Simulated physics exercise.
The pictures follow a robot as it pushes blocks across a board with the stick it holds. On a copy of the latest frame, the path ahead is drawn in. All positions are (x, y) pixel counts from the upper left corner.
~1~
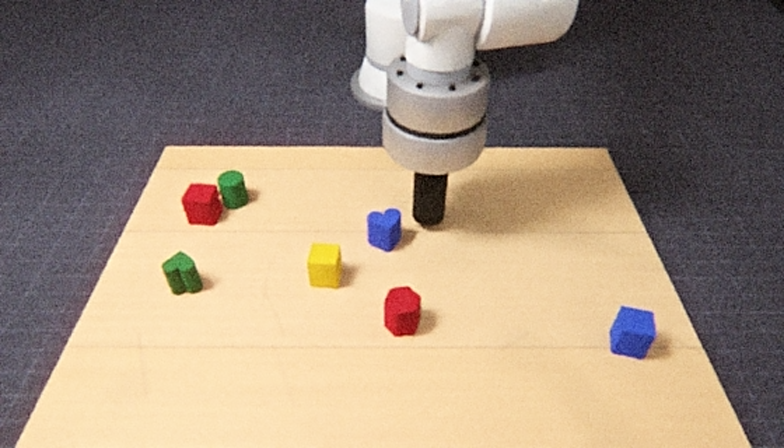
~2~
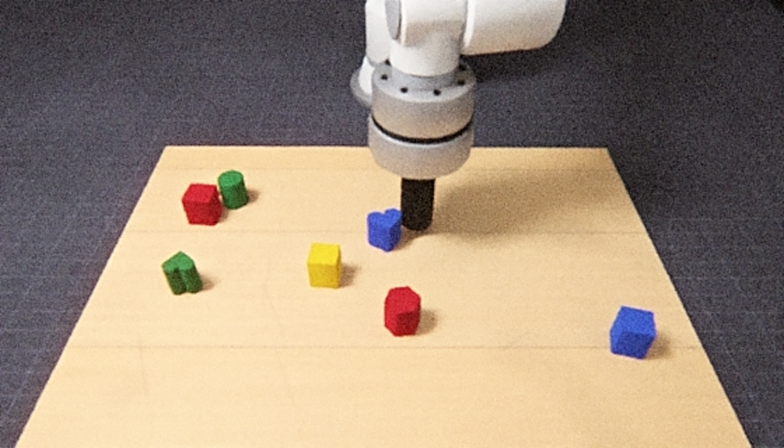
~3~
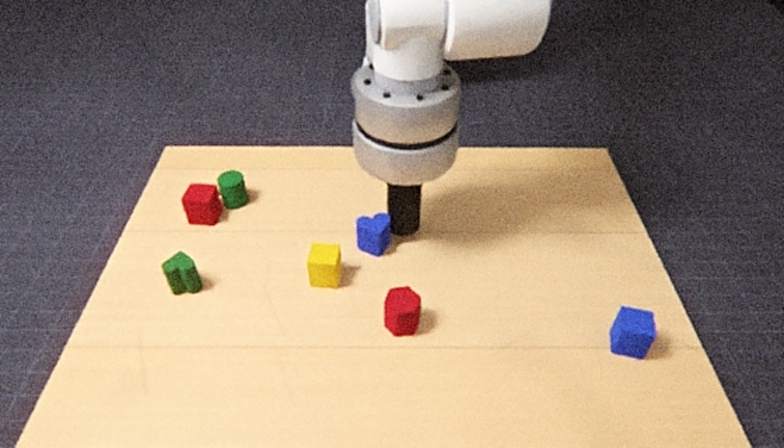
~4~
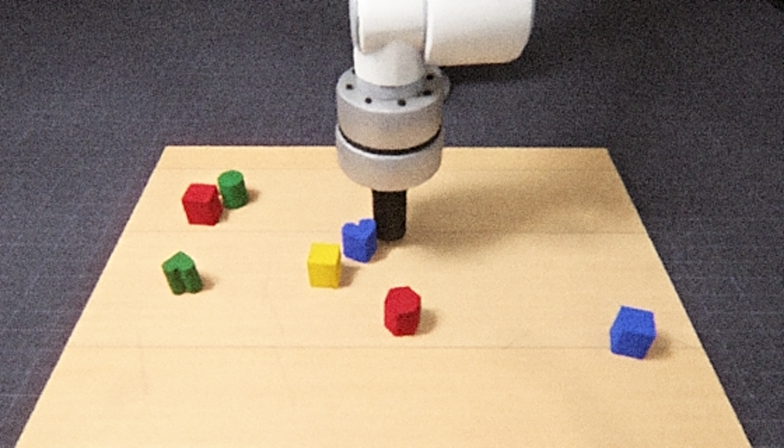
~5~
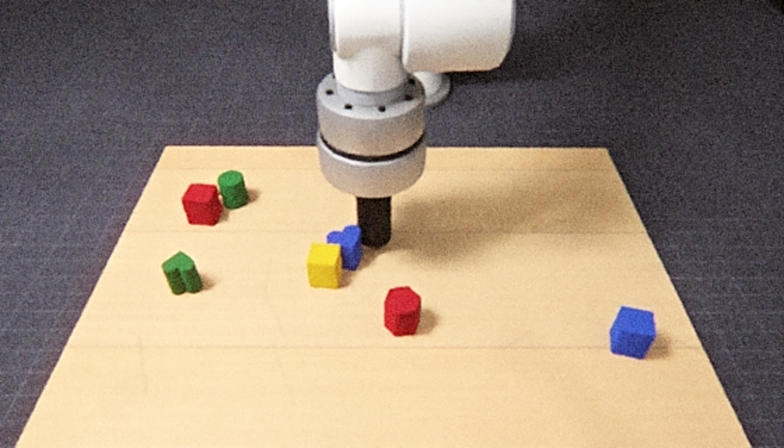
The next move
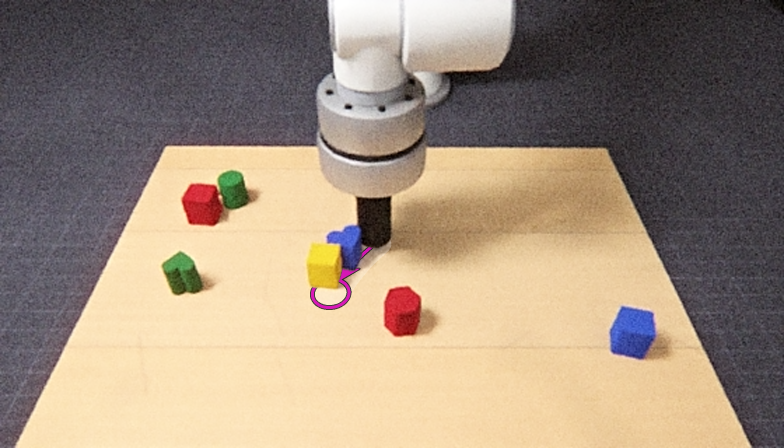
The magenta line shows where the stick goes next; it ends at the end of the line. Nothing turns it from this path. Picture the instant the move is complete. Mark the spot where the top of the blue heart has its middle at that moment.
I expect it at (290, 280).
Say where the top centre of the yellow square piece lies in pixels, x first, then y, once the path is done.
Top centre: (262, 293).
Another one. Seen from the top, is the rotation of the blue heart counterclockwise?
Final answer: No.
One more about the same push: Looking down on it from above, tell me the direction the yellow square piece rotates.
Watching from overhead, you'd notice the yellow square piece rotating clockwise.
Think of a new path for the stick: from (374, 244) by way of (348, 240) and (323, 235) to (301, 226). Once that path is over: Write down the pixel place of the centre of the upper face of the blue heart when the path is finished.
The point I'd pick in the picture is (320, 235).
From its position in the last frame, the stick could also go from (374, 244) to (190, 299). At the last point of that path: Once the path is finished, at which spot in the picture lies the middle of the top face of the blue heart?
My estimate: (262, 278).
The line goes from (374, 244) via (351, 266), ending at (331, 293).
The first path, step by step. Halfway along, stick at (351, 259); yellow square piece at (295, 275), turned 15° clockwise; blue heart at (316, 257).
At the end, stick at (330, 285); yellow square piece at (262, 293), turned 40° clockwise; blue heart at (290, 280), turned 30° clockwise; red six-sided block unmoved.
